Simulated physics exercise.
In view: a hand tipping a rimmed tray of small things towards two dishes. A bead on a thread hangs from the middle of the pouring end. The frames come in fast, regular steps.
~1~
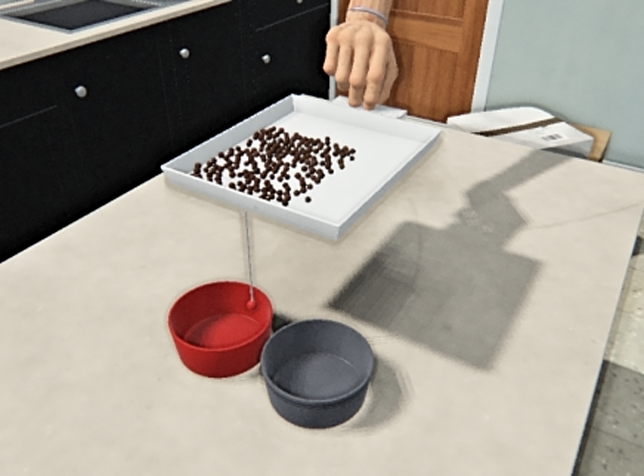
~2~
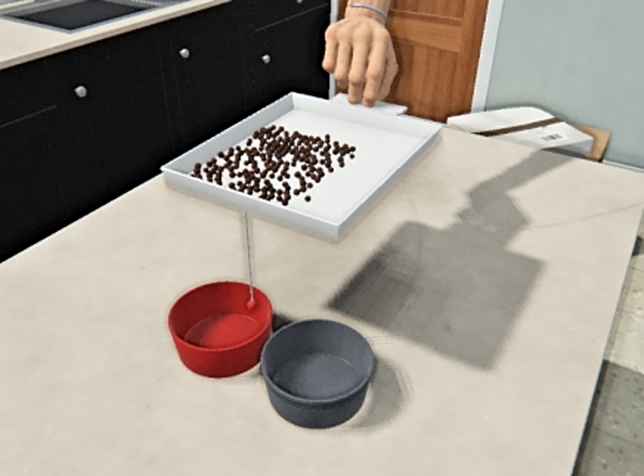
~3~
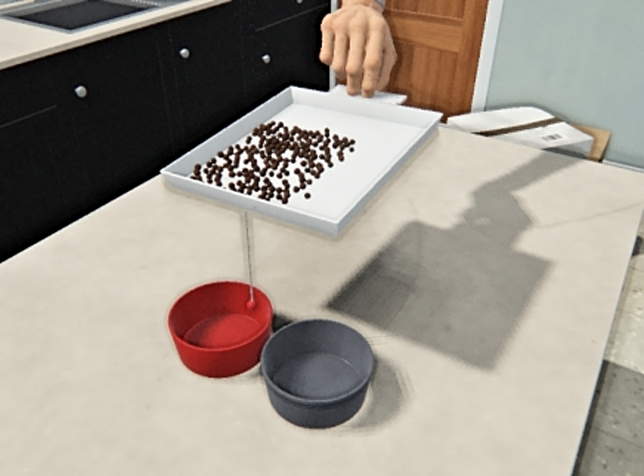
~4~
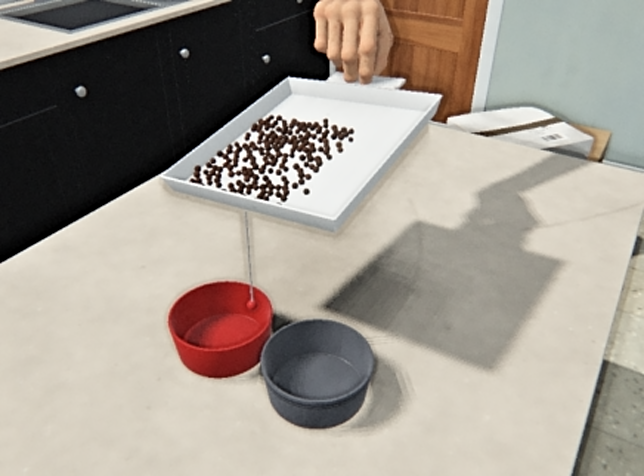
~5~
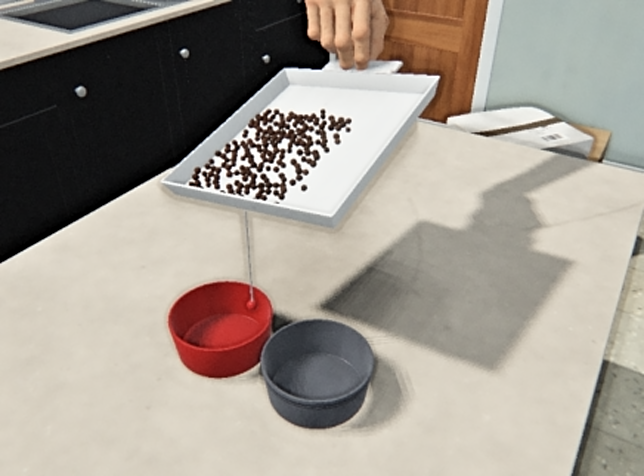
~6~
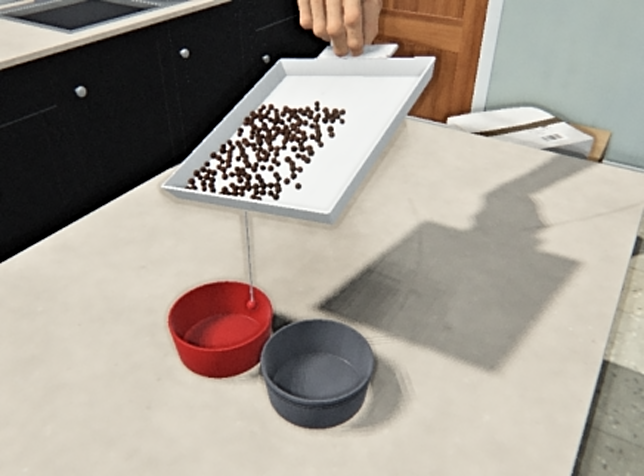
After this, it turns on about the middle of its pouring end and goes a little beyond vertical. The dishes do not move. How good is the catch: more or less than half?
In the dishes lies less than half of it.
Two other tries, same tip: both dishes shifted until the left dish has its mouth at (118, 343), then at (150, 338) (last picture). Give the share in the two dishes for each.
The first gives 0 %, the second 10 %.
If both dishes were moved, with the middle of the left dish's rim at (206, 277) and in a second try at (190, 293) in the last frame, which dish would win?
One: The left one. Two: The left-hand dish.
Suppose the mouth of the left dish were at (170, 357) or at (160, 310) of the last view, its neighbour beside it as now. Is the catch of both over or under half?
The first try: Not half. The second: More than half.
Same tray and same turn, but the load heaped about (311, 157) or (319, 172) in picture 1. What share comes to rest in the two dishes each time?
First some 40, then 40 per cent.
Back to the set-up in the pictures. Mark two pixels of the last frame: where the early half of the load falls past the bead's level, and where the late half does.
The first part at (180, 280); the rest at (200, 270).
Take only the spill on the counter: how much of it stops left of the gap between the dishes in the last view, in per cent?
Roughly 100 in a hundred.
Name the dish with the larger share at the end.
The winner is the left-hand dish.
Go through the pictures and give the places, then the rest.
The first picture shows corners of the pouring end at (170, 166) and (336, 221), level; middle of the load at (281, 163), allspice berries; left dish at (188, 358); right dish at (287, 408); bead on its thread at (253, 305).
The second picture shows corners of the pouring end at (169, 167) and (336, 220), level; middle of the load at (281, 162).
The third picture shows corners of the pouring end at (169, 170) and (334, 217), tipped barely, lowest at the left corner; middle of the load at (280, 159).
The fourth picture shows corners of the pouring end at (168, 174) and (332, 214), tipped a little, lowest at the left corner; middle of the load at (279, 155).
The fifth picture shows corners of the pouring end at (168, 179) and (329, 210), tipped clearly, lowest at the left corner; middle of the load at (276, 151).
The sixth picture shows corners of the pouring end at (169, 183) and (326, 207), tipped clearly, lowest at the left corner; middle of the load at (271, 148), about a third on the move; left dish at (188, 358); right dish at (287, 408).
Soon after the last picture, tray tipped steeply; nearly all on the tray; a stray few in the air.
A little later, tray tipped past a quarter turn; a small part on the tray; about a quarter in the left dish; about a third outside both; about a quarter in the air.
Later still, tray tipped past a quarter turn; about a third in the left dish; about two thirds outside both.
At rest, tray tipped past a quarter turn; none in the right dish; about a third in the left dish; about two thirds outside both.
